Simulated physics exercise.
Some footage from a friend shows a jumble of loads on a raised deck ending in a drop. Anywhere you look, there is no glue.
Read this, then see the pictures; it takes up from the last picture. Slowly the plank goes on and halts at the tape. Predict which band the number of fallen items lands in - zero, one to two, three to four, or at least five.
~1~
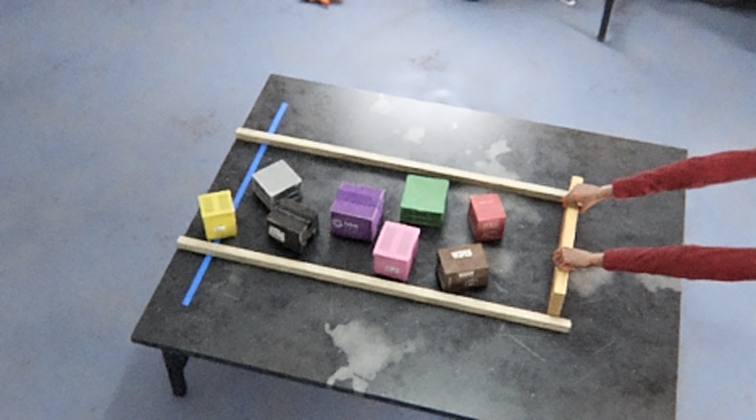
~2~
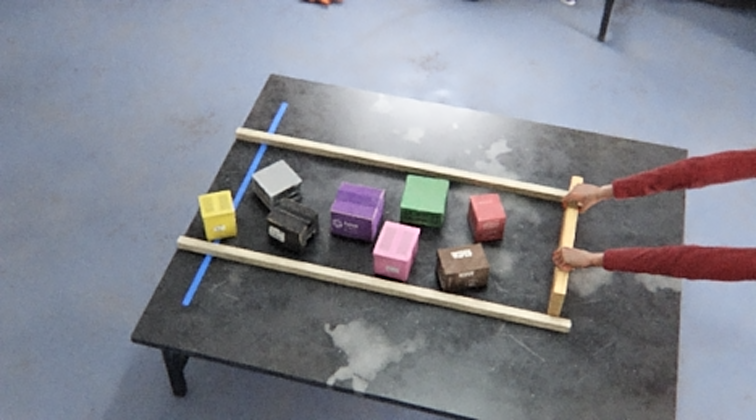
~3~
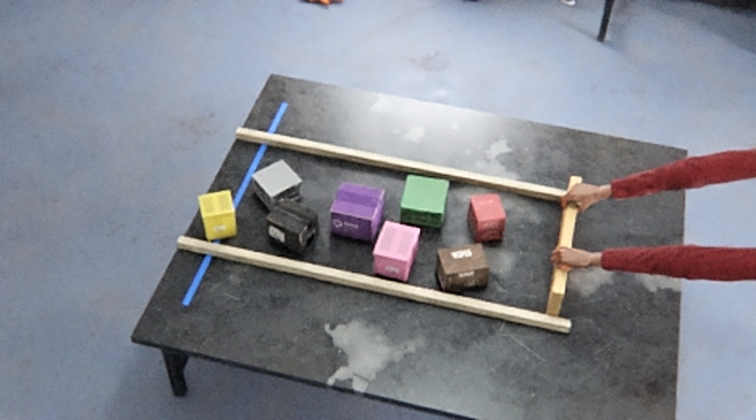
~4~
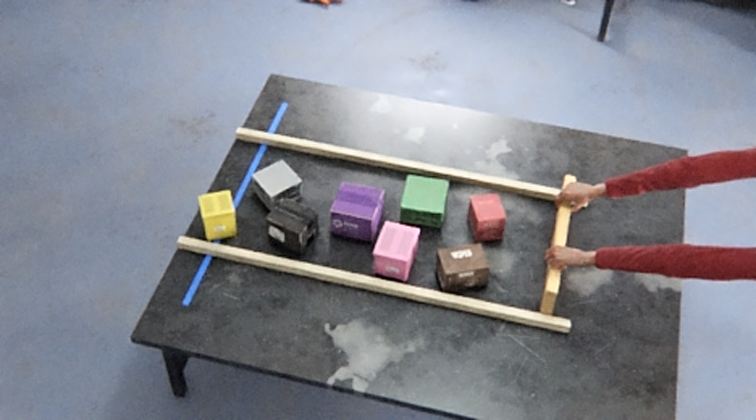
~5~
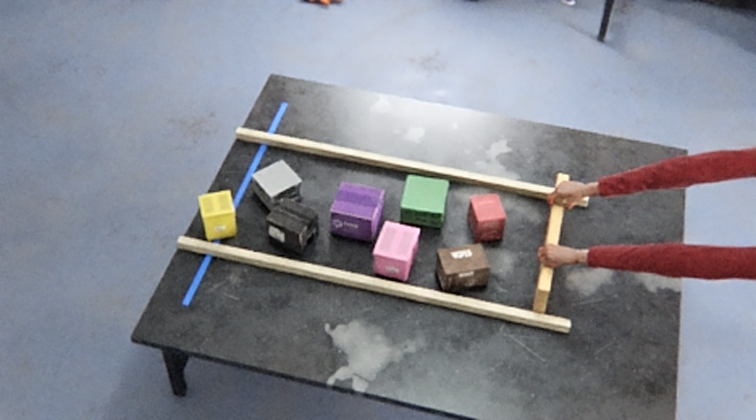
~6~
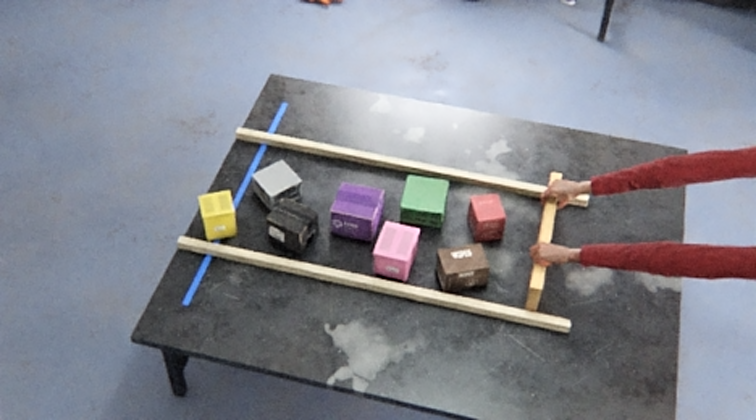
At least five drop.
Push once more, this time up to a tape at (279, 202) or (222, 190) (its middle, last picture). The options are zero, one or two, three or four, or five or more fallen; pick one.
Three to four; more than four.
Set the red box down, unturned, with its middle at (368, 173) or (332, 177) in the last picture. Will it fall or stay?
At the first spot it tips off, and at the second it tips off.
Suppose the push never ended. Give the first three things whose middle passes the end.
Leading is the yellow tote, followed by the black parcel and the grey crate in that order.
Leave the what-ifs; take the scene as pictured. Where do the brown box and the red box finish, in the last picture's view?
They end up close to (203, 206) and (233, 162).
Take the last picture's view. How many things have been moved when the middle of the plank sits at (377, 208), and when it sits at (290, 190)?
Well, it's 7 at the first one and 8 at the second.
Soon after, none off yet; yellow tote at rest near (218, 217); grey crate at rest near (277, 186); black parcel moving near (291, 226).
In the end, the number that fall off is five or more; gone, green crate, pink tote, purple box, black parcel, grey crate and yellow tote.
